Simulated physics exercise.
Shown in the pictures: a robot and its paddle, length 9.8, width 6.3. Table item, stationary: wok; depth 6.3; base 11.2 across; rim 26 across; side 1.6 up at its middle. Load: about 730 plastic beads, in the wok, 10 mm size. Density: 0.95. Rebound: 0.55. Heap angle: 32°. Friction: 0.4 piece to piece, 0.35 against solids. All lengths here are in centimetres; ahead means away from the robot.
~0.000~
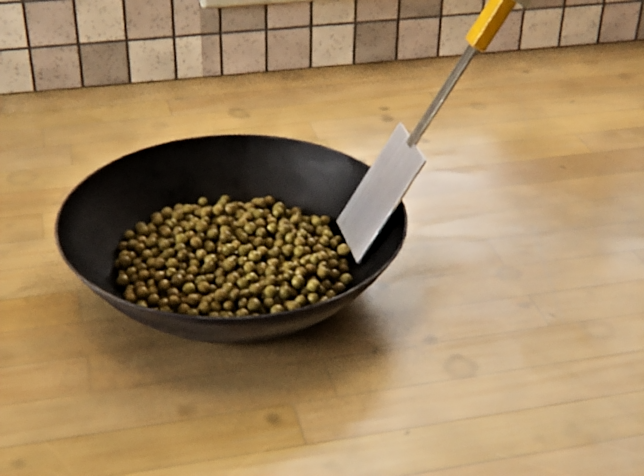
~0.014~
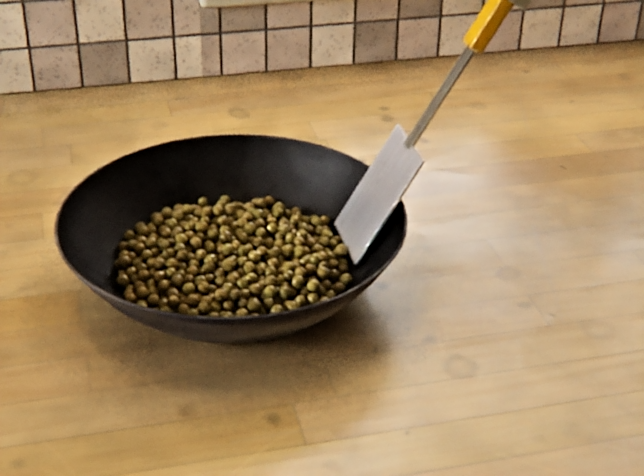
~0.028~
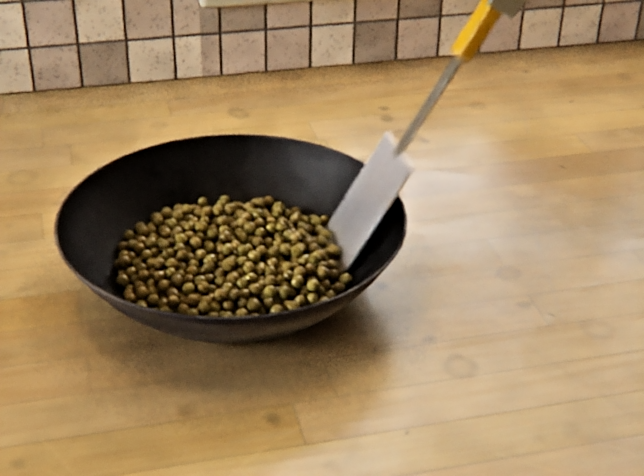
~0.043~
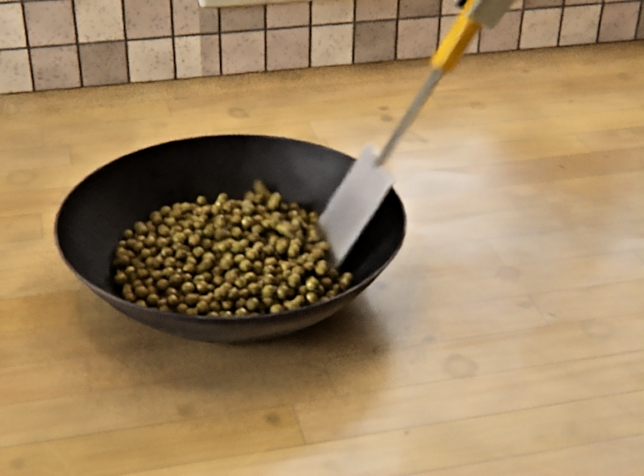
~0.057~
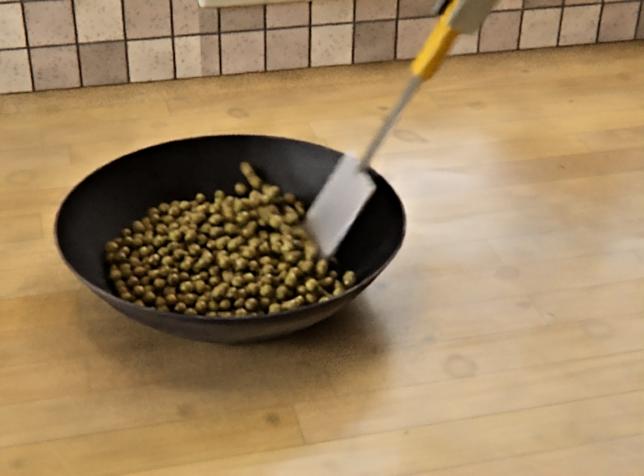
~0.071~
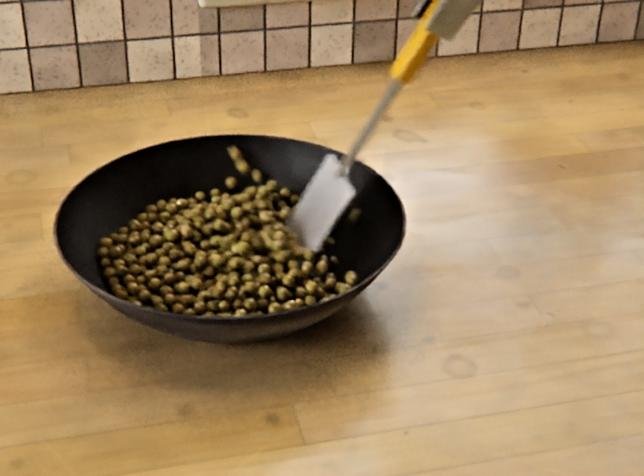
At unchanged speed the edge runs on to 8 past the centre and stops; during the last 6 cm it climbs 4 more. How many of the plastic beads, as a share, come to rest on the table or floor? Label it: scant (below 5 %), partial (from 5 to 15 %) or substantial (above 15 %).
Substantial (above 15 %).
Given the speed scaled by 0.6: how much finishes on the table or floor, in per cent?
Estimate: Close to 10 %.
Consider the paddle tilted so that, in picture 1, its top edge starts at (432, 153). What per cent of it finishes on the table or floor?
Roughly 20 percent ends on the table or floor.
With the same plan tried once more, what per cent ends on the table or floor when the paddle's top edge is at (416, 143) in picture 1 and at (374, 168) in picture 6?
Some 5 per cent.
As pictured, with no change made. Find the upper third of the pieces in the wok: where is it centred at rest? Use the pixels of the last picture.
Close to pixel (156, 271).
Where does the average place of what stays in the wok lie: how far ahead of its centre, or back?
Roughly 2.5 cm ahead.
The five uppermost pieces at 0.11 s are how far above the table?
I'd say close to 7 cm on average.
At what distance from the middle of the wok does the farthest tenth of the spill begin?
Roughly 65 cm.
After 0.11 s, sloping 60°, highest piece 8 above the table; 731 in the wok.
After 0.14 s, sloping 60°, highest piece 11 above the table; 729 in the wok, 2 on the blade or in flight.
After 0.36 s, sloping 60°, highest piece 11 above the table; 585 in the wok, 42 on the table or floor, 104 on the blade or in flight.
After 1.41 s, sloping 60°, highest piece 5 above the table; 585 in the wok, 146 on the table or floor.
At rest, 585 in the wok, 146 on the table or floor. That is 20 % on the table or floor.
